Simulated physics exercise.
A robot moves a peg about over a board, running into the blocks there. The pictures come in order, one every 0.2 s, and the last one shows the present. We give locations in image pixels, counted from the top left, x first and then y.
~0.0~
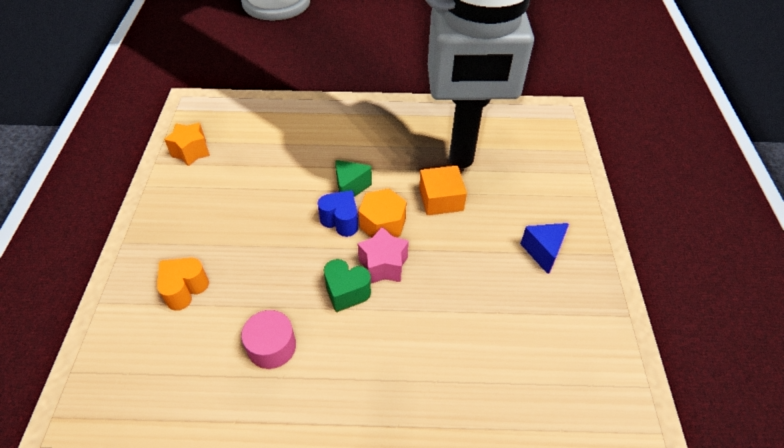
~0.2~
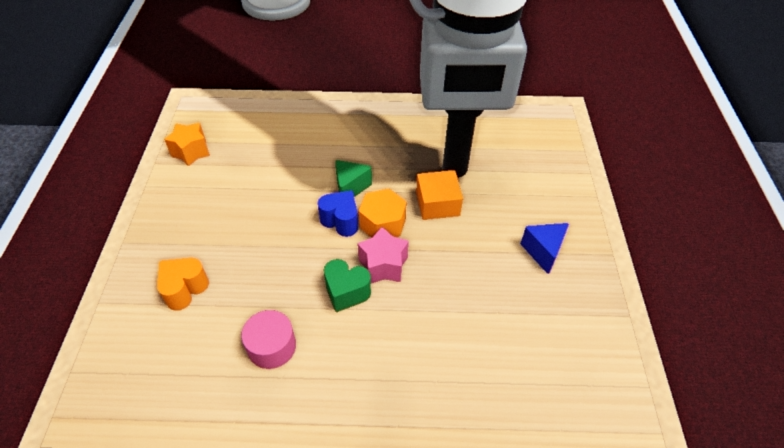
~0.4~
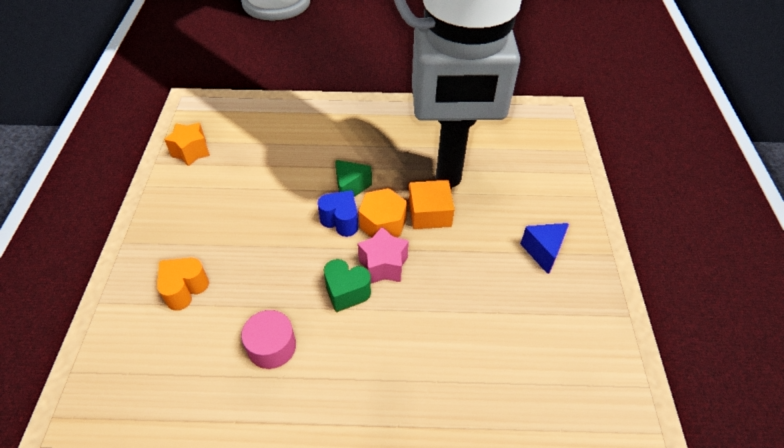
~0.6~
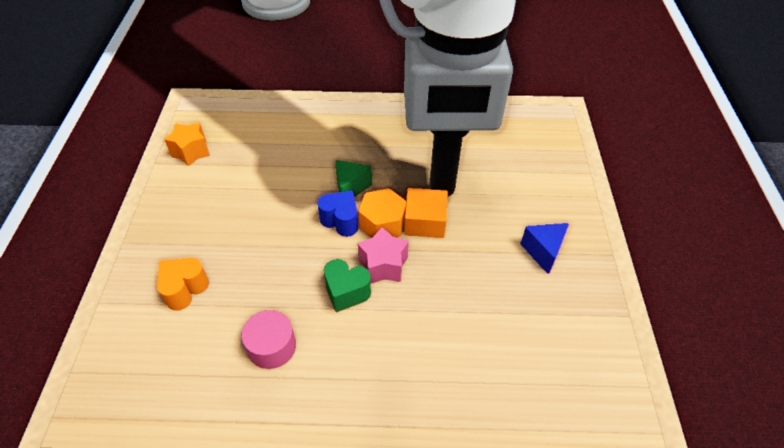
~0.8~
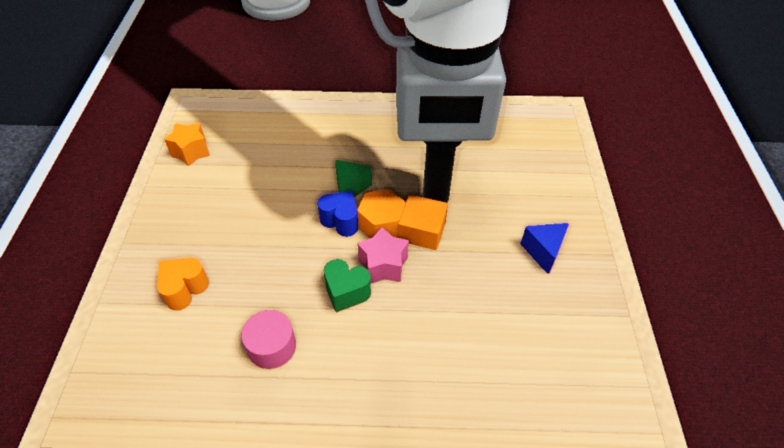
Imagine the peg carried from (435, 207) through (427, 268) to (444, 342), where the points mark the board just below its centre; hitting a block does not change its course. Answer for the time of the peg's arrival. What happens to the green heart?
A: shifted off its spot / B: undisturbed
The one that fits is A, shifted off its spot.
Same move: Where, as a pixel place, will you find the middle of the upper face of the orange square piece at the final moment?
The middle of the upper face of the orange square piece will lie at about (401, 316) in the picture.
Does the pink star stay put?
Answer: No.
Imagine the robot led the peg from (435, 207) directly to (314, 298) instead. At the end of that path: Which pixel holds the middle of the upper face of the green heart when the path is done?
Final place: (320, 316).
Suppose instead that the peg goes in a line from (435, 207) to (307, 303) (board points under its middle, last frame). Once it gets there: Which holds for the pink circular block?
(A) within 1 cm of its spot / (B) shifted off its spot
Letter A.
What follows on the original path. One third of the way, peg (428, 239); green heart (327, 287), turned 40° clockwise; pink star (369, 275); orange square piece (410, 255), turned 15° clockwise.
Two thirds of the way, peg (431, 284); green heart (313, 291), turned 85° clockwise; pink star (353, 300), turned 40° clockwise; orange square piece (403, 298), turned 40° clockwise.
At the end, peg (445, 334); green heart (311, 290), turned 90° clockwise; orange hexagon not moved; pink star (351, 305), turned 50° clockwise; orange square piece (401, 316), turned 65° clockwise.
